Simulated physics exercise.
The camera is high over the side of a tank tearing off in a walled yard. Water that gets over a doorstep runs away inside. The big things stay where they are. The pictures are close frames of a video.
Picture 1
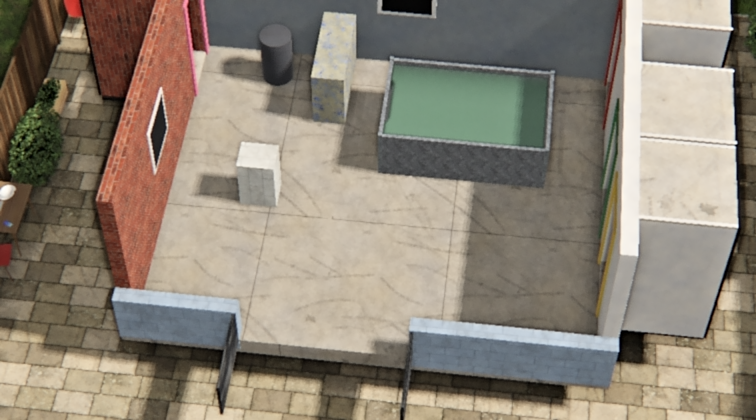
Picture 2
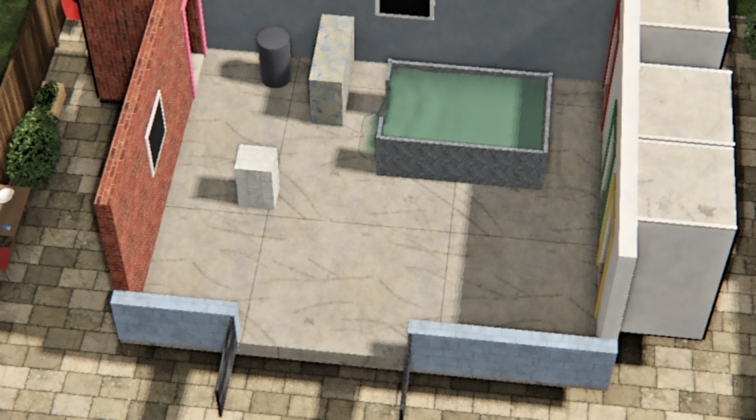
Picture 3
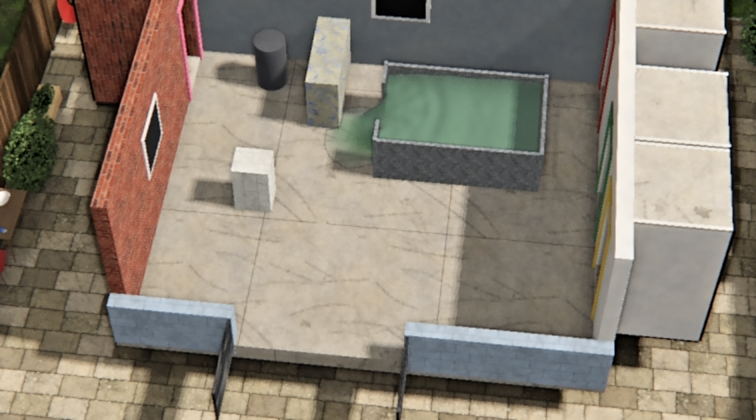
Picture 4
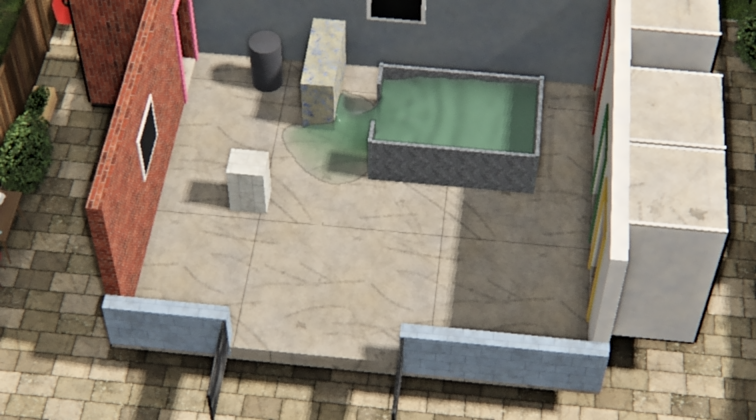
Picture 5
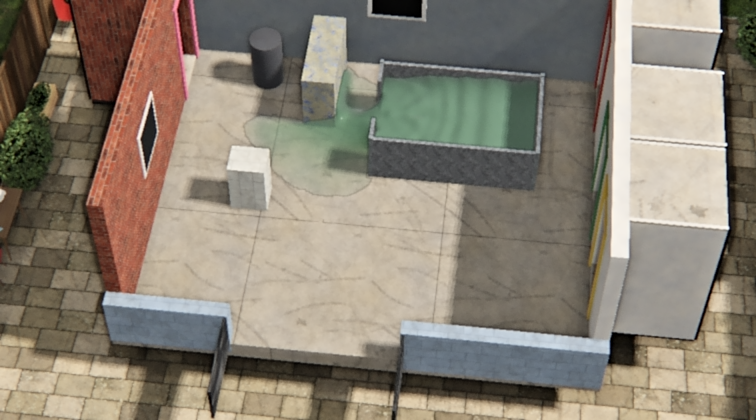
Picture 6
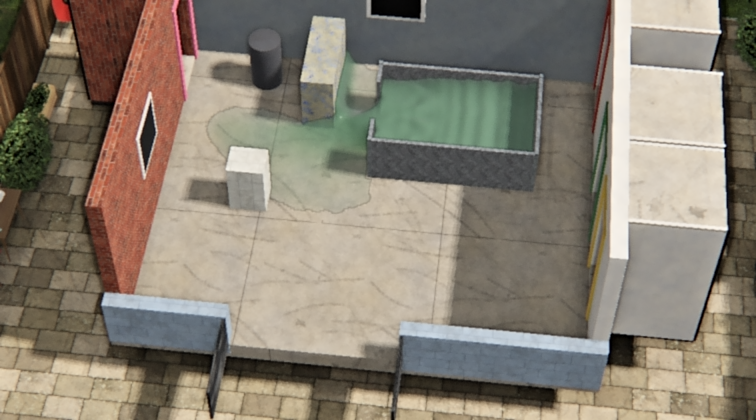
A walled yard with a pale stone floor is seen from high above, with paving outside and a brick wall at left. A grey-sided tank of green water stands at the back right, near a mottled upright block, a dark cylinder and a smaller white block. Water pours from the tank's left end and spreads leftward and forward across the floor, while the view shifts slightly.
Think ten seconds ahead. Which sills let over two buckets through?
One by one: The green door stays under that; the red door takes more than that; the pink door takes more than that; the yellow door stays under that.
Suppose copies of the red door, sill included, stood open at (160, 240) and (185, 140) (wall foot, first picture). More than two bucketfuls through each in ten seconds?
As listed: Stays under, lets more in.
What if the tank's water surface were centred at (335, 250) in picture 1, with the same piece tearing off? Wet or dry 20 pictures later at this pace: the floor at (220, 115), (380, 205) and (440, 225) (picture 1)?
As listed: Under water, dry, not flooded.
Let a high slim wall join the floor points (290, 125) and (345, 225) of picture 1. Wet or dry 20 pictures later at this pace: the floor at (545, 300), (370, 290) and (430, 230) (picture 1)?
One after the other: Awash, flooded, flooded.
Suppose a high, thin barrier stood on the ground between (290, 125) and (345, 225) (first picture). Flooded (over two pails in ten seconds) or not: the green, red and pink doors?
One by one: Green floods; red passes that mark; pink is over.
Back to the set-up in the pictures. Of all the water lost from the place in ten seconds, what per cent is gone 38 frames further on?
I make it 60 per cent.
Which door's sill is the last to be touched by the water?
It is the yellow door.
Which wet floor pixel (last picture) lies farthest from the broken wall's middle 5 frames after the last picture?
Around (154, 221).
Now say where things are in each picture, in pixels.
The first picture shows still water in the tank at (468, 107).
In the second picture, the front is at (369, 155), out from the gap at (386, 122).
In the third picture, the front is at (329, 141), out from the gap at (382, 126).
In the fourth picture, the front is at (287, 137), out from the gap at (377, 129).
In the fifth picture, water pours out at (378, 126) and has run to (250, 125).
In the sixth picture, the front is at (212, 133), out from the gap at (377, 126).
A moment on, water covers 25 % of the floor; the green door not reached, the red door not reached, the pink door wet at the sill, nothing in, the yellow door not reached.
Next, water covers 45 % of the floor; the green door not reached, the red door not reached, the pink door under two buckets in, the yellow door not reached.
Then, water covers 55 % of the floor; the green door not reached, the red door over two buckets in, the pink door under two buckets in, the yellow door not reached.
Later, water covers 80 % of the floor; the green door wet at the sill, nothing in, the red door far over two buckets in, the pink door over two buckets in, the yellow door wet at the sill, nothing in.
In the end, water covers 95 % of the floor; the green door wet at the sill, nothing in, the red door far over two buckets in, the pink door far over two buckets in, the yellow door wet at the sill, nothing in.
